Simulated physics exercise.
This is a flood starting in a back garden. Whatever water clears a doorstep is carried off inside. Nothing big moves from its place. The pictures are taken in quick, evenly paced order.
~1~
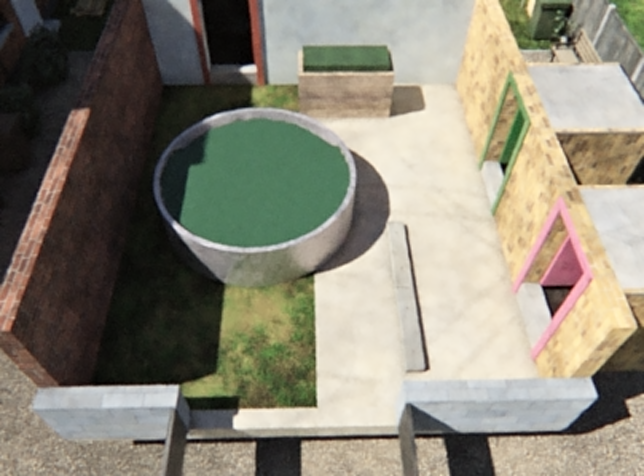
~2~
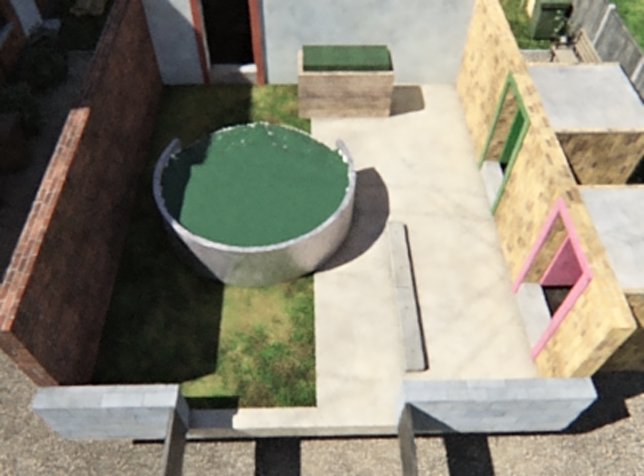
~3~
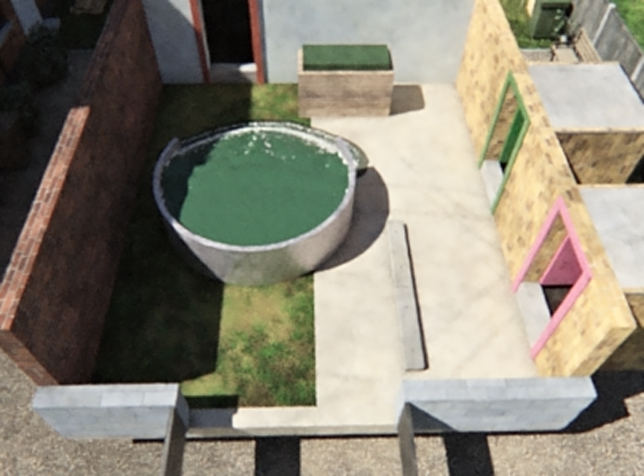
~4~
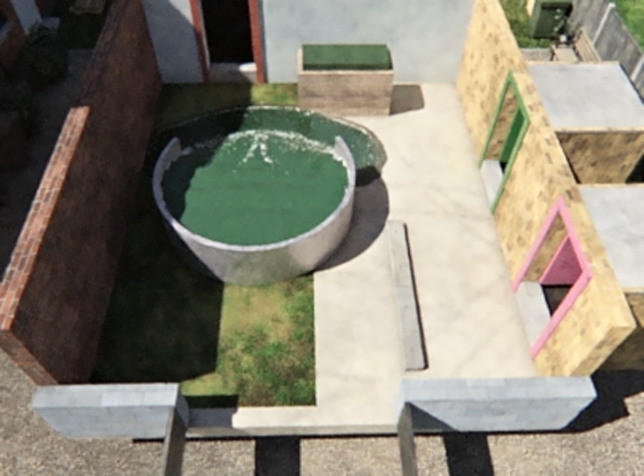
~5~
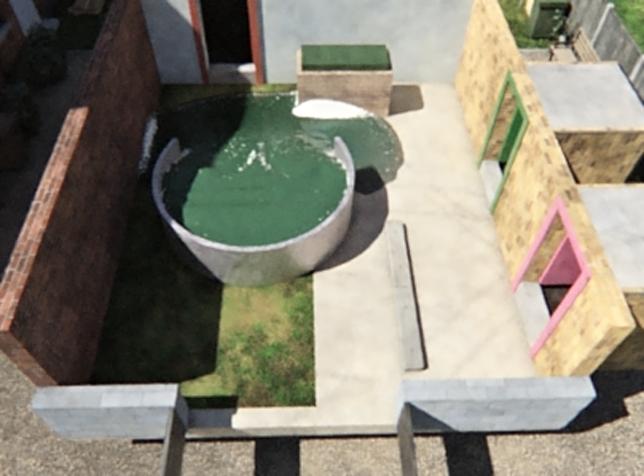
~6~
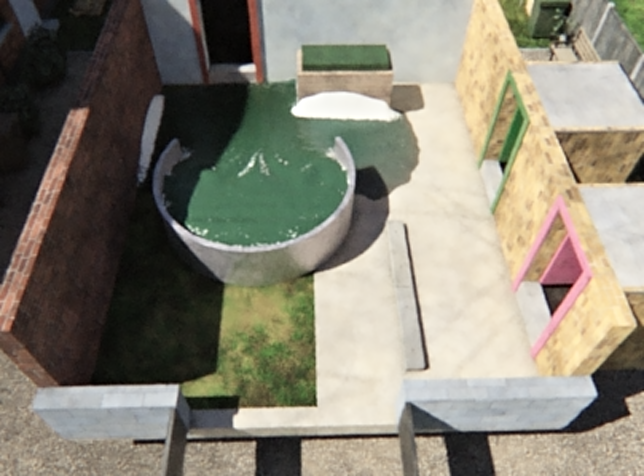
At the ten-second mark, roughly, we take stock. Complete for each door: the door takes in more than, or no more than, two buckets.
Completed: The green door takes in no more than two buckets; the pink door takes in no more than two buckets; the red door takes in more than two buckets.
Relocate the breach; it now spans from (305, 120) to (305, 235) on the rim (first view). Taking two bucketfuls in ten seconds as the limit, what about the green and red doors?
The green door overflows the limit, the red door stays within the limit.
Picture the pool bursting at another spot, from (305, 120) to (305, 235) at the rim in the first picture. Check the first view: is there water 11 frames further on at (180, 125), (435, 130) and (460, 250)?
Point by point: Unwetted; soaked; soaked.
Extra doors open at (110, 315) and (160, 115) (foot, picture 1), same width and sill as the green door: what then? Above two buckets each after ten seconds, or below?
The first door remains below the limit, while the second runs past the limit.
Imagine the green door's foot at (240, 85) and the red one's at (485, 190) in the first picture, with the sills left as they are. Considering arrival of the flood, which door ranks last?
The one to pick is the pink one.
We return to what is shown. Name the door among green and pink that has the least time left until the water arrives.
It's the door marked green.
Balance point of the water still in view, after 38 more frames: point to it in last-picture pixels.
The spot I would choose is (312, 205).
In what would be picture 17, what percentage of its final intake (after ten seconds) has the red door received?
Near 50 in a hundred.
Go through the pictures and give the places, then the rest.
In the first picture, still water in the round pool at (256, 176).
In the second picture, the front is at a hidden place, out from the gap on the round pool's far side.
In the third picture, water pours out on the round pool's far side and has run to (364, 161).
In the fourth picture, water pours out on the round pool's far side and has run to (381, 161).
In the fifth picture, water pours out on the round pool's far side and has run to (398, 163).
In the sixth picture, the front is at (400, 113), out from the gap on the round pool's far side.
A moment on, water covers 40 % of the floor; the green door not reached, the pink door not reached, the red door wet at the sill, nothing in.
Next, water covers 45 % of the floor; the green door wet at the sill, nothing in, the pink door not reached, the red door over two buckets in.
Then, water covers 60 % of the floor; the green door wet at the sill, nothing in, the pink door wet at the sill, nothing in, the red door far over two buckets in.
Later, water covers 90 % of the floor; the green door wet at the sill, nothing in, the pink door wet at the sill, nothing in, the red door far over two buckets in.
In the end, water covers 100 % of the floor; the green door wet at the sill, nothing in, the pink door wet at the sill, nothing in, the red door far over two buckets in.
